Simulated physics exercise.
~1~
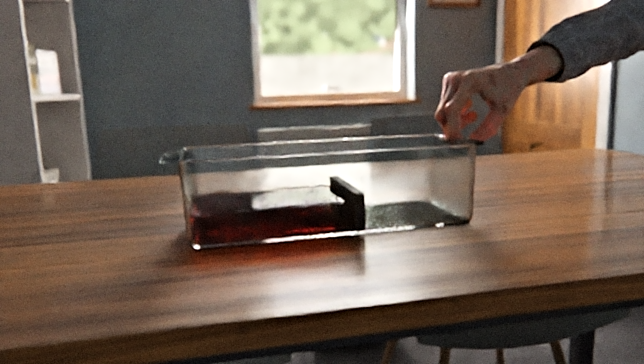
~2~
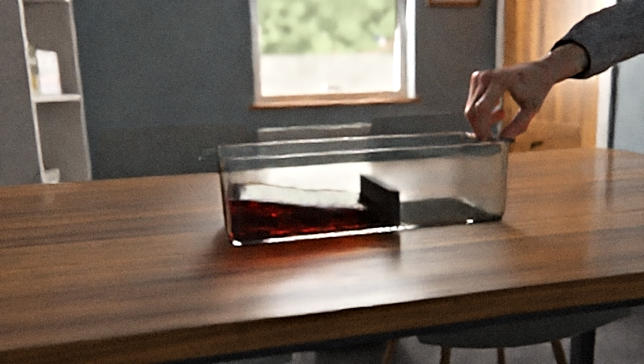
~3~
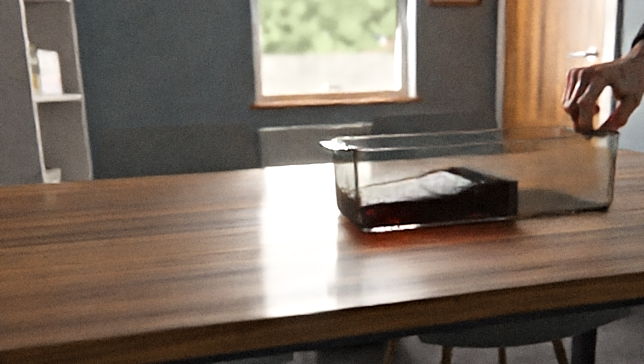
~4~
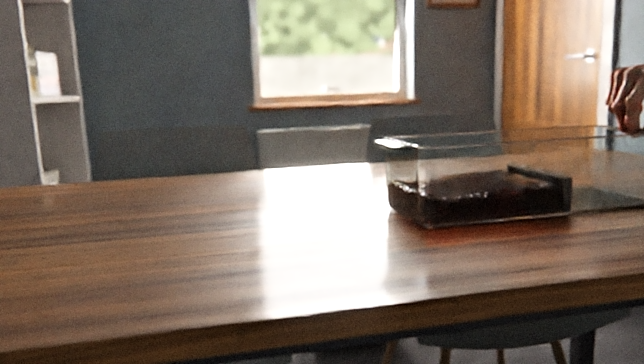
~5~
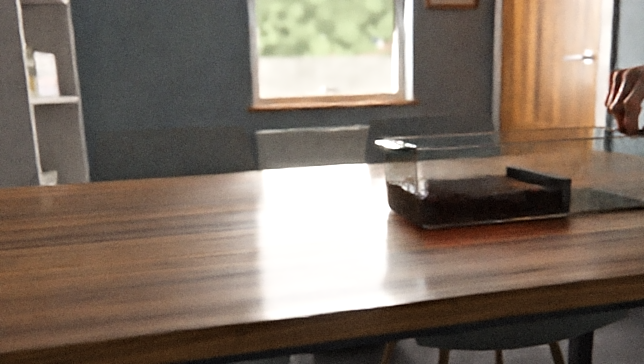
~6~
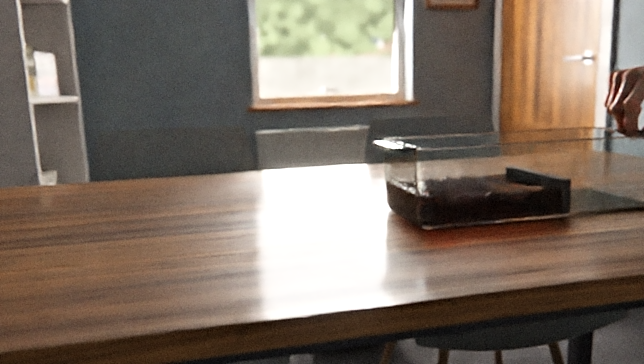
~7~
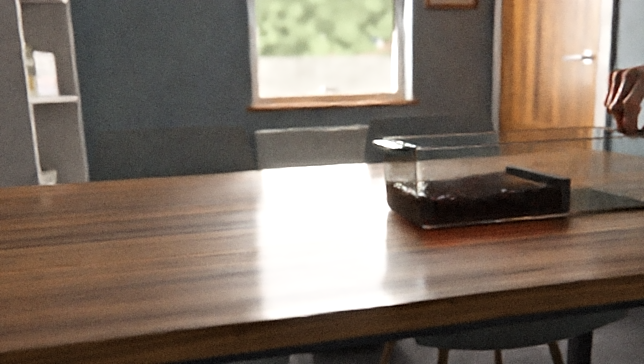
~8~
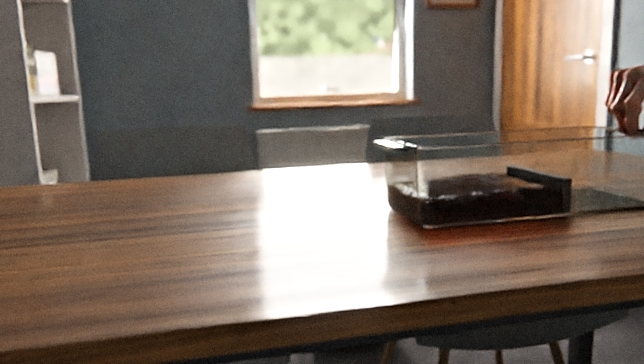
In a room with dark walls, a window and a wooden door, a slightly swaying view looks across a brown wooden table from the side. A clear, open box stands on it, holding dark red liquid to the left of a black divider, while a hand from a grey sleeve grips its right end. The hand pulls the box to the right, and the liquid tilts and sloshes against the divider. The box stops near the table's right side, the hand still there, and the liquid settles, nearly all of it left of the divider.
